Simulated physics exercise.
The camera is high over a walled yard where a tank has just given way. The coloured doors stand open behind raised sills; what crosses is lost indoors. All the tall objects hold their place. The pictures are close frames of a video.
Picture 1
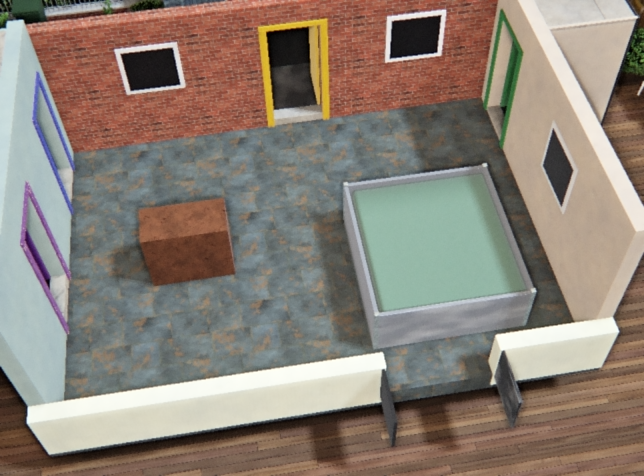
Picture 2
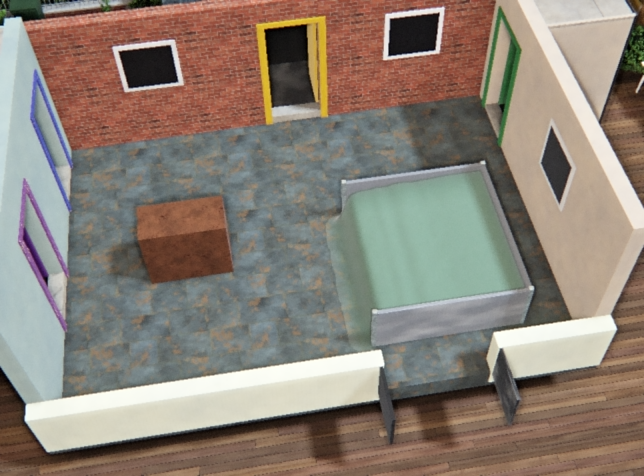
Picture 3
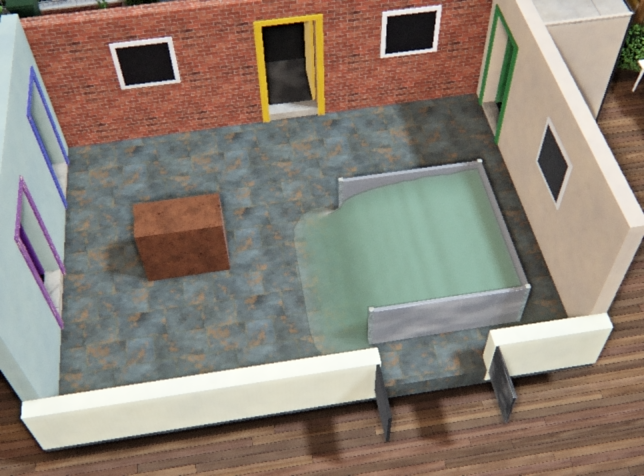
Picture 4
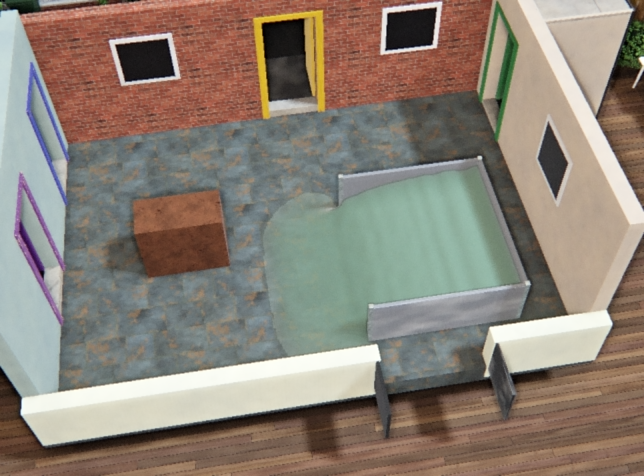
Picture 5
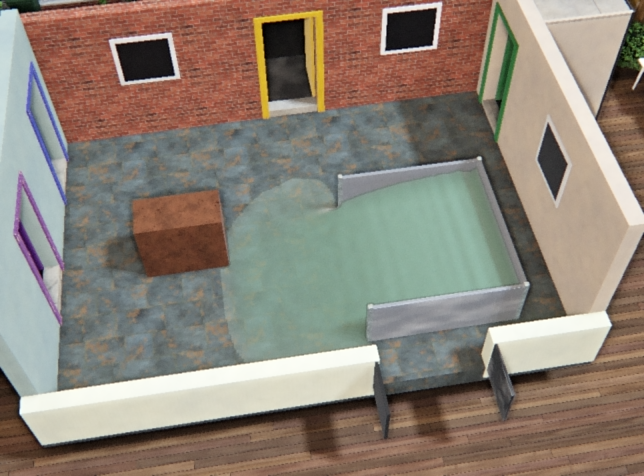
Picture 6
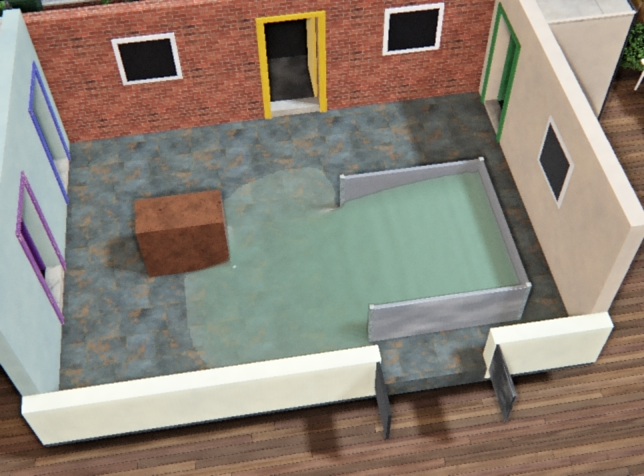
Pale green water pouring from the open left side of a grey tank, spreading across a walled yard and reaching a brown block.
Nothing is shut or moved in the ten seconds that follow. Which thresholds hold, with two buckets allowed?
In the end: The blue door takes more than that; the purple door takes more than that; the yellow door stays under that; the green door takes more than that.
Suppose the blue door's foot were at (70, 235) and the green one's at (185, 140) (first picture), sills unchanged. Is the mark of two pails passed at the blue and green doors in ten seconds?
In short: The blue door goes over, the green door floods.
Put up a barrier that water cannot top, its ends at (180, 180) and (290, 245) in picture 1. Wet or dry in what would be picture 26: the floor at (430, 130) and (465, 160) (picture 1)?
In that order: Free of water, clear.
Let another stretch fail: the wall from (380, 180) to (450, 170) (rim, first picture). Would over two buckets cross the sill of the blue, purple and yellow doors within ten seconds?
One by one: The blue one takes more; the purple one takes less; the yellow one floods.
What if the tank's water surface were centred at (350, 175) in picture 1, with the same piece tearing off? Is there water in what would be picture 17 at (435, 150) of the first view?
Answer: Free of water.
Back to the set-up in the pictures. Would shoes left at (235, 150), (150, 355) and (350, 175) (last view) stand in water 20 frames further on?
In turn: Covered, under water, clear.
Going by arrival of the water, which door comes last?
I say the one in green.
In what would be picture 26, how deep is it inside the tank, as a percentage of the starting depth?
Close to 16 %.
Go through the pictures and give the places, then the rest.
In the first frame, the water tank at (434, 239) is whole and still.
In the second frame, the front is at (371, 350), out from the gap at (360, 268).
In the third frame, water pours out at (357, 266) and has run to a hidden place.
In the fourth frame, water pours out at (356, 264) and has run to a hidden place.
In the fifth frame, the front is at a hidden place, out from the gap at (356, 265).
In the sixth frame, the front is at (200, 346), out from the gap at (357, 265).
A moment on, water covers 50 % of the floor; the blue door not reached, the purple door under two buckets in, the yellow door not reached, the green door not reached.
Next, water covers 60 % of the floor; the blue door wet at the sill, nothing in, the purple door over two buckets in, the yellow door not reached, the green door not reached.
Then, water covers 65 % of the floor; the blue door over two buckets in, the purple door far over two buckets in, the yellow door wet at the sill, nothing in, the green door not reached.
Later, water covers 80 % of the floor; the blue door far over two buckets in, the purple door far over two buckets in, the yellow door wet at the sill, nothing in, the green door not reached.
In the end, water covers 100 % of the floor; the blue door far over two buckets in, the purple door far over two buckets in, the yellow door wet at the sill, nothing in, the green door over two buckets in.
